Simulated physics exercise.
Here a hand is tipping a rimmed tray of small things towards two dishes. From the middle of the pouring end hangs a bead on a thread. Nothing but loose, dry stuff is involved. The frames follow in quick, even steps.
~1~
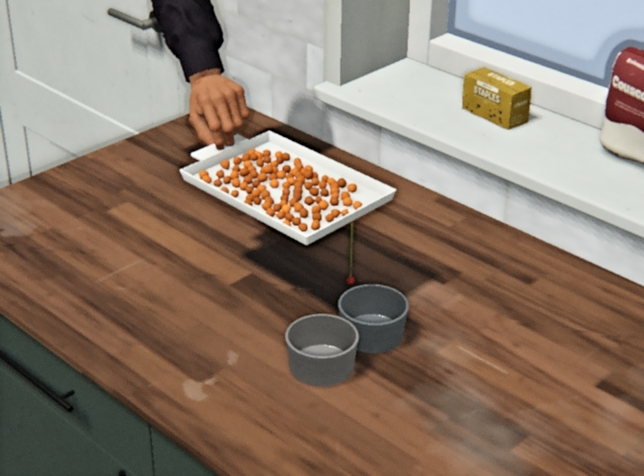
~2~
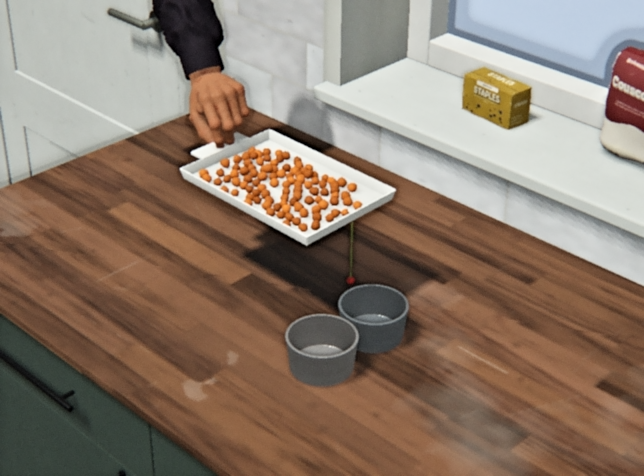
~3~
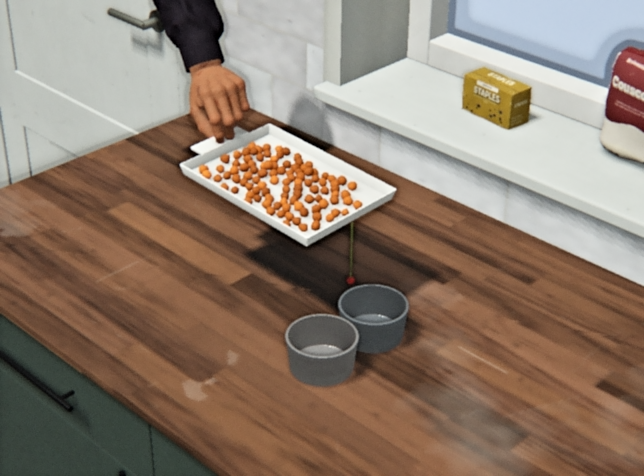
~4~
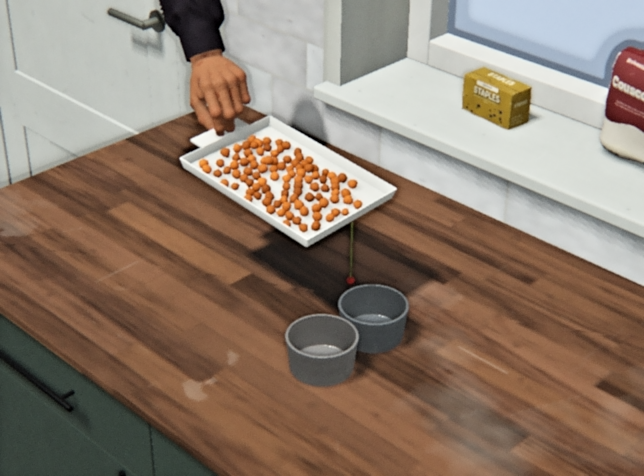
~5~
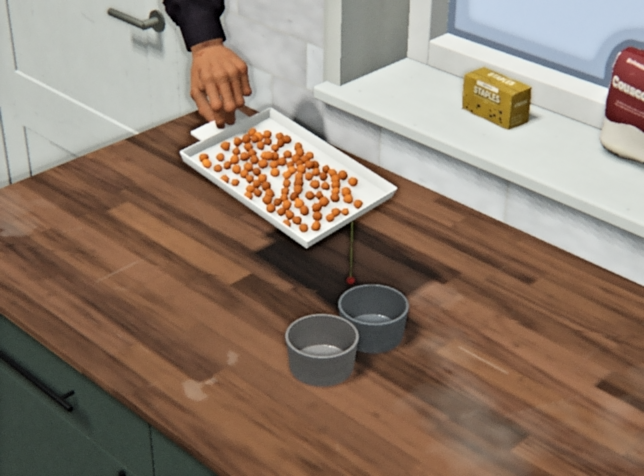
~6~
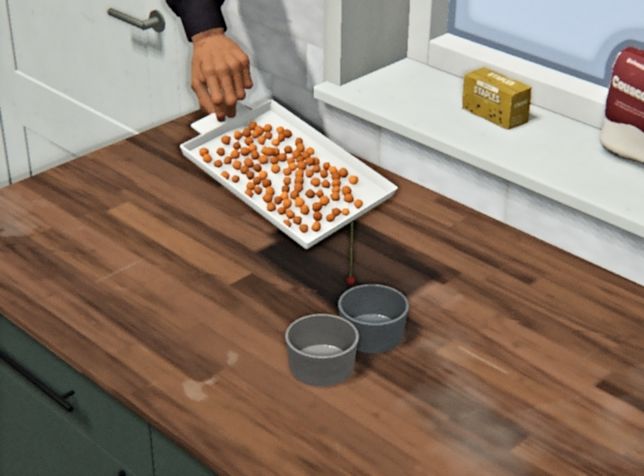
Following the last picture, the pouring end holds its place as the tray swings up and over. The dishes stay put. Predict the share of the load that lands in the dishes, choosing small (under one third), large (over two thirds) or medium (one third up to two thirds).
Large.
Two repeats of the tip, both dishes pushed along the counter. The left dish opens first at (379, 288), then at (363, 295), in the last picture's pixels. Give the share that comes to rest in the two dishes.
It would be roughly 10 per cent, followed by roughly 20 per cent.
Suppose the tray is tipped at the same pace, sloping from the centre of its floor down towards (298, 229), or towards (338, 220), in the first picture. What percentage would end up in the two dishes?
Somewhere close to 30 % the first time, 60 % the second.
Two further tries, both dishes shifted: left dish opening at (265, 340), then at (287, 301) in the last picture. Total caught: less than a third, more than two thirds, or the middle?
The middle third; under a third.
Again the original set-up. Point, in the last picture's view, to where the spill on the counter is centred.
It's centred close to pixel (319, 328).
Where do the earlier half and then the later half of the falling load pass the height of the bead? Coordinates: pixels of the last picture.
The early half goes through (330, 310), the late half through (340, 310).
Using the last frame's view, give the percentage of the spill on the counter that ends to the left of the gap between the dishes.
80 %, roughly.
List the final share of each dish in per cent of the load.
For the left dish 40 %, for the right dish 30 %.
Soon, tray tipped steeply; all on the tray.
A while on, tray tipped right over; all on the tray.
Towards the end, tray tipped past a quarter turn; about half in the left dish; about a third in the right dish; about a quarter outside both.
Finally, tray tipped past a quarter turn; about half in the left dish; about a third in the right dish; about a quarter outside both.
